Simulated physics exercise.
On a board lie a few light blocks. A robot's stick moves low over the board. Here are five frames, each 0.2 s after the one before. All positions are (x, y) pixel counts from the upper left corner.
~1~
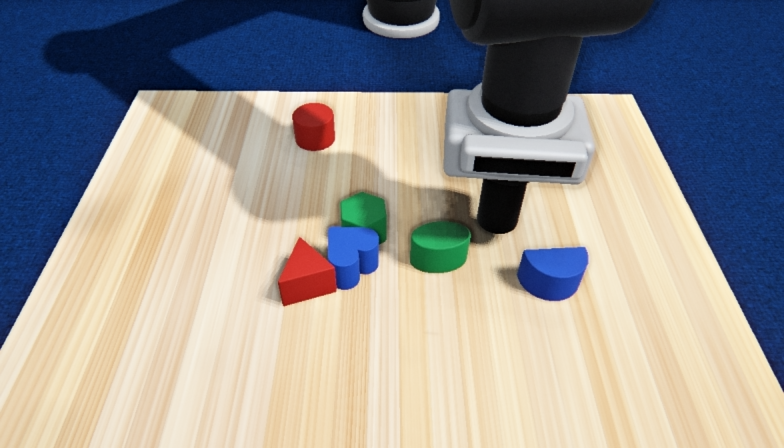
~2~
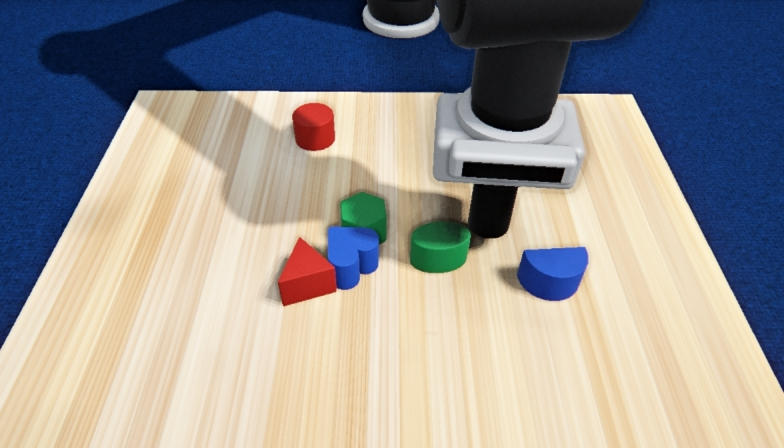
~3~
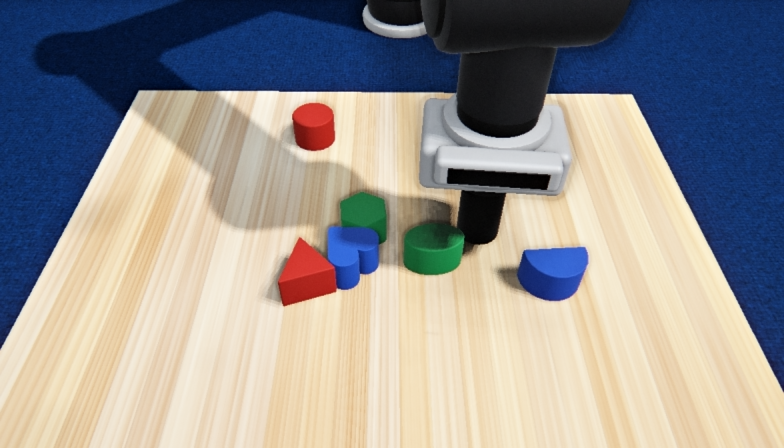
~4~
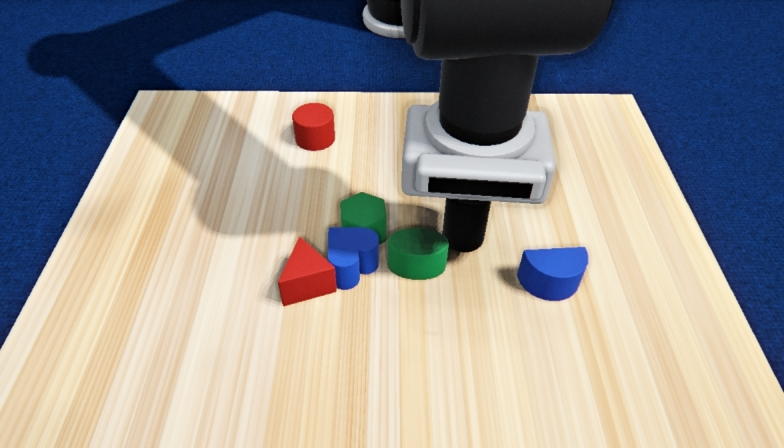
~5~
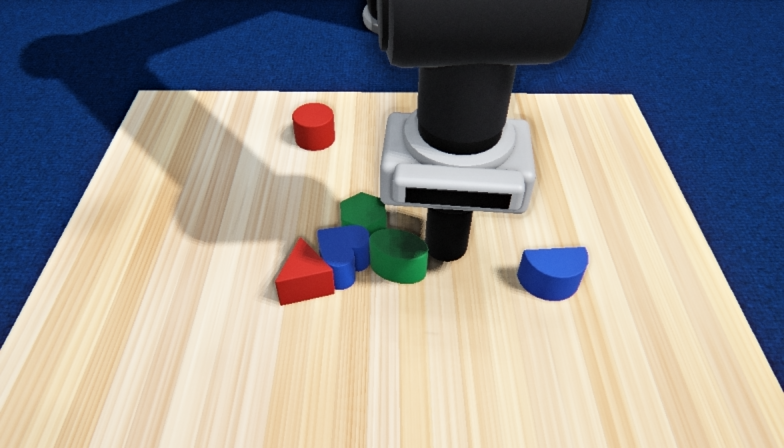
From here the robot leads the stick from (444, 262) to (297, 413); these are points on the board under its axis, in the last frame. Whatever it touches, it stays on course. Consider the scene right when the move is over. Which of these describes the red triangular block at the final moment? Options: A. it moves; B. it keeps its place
I choose B.
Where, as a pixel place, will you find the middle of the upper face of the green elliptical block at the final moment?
It should be at (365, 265) by then.
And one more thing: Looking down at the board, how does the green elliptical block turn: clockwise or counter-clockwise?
It spins with the clock.
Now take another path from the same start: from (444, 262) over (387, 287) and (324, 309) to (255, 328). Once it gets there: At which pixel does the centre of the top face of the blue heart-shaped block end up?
Top centre: (296, 222).
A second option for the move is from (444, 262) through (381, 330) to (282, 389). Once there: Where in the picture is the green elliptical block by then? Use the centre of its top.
The middle of the upper face of the green elliptical block will lie at about (374, 255) in the picture.
What follows on the original path. One third of the way, stick at (401, 290); blue heart-shaped block at (334, 240), turned 15° anticlockwise; green elliptical block at (368, 258), turned 90° clockwise.
Two thirds of the way, stick at (351, 341); blue heart-shaped block at (333, 239), turned 15° anticlockwise; green elliptical block at (365, 265), turned 115° clockwise.
At the end, stick at (294, 399); red triangular block unmoved; blue heart-shaped block at (333, 239), turned 15° anticlockwise; green elliptical block at (365, 265), turned 115° clockwise.
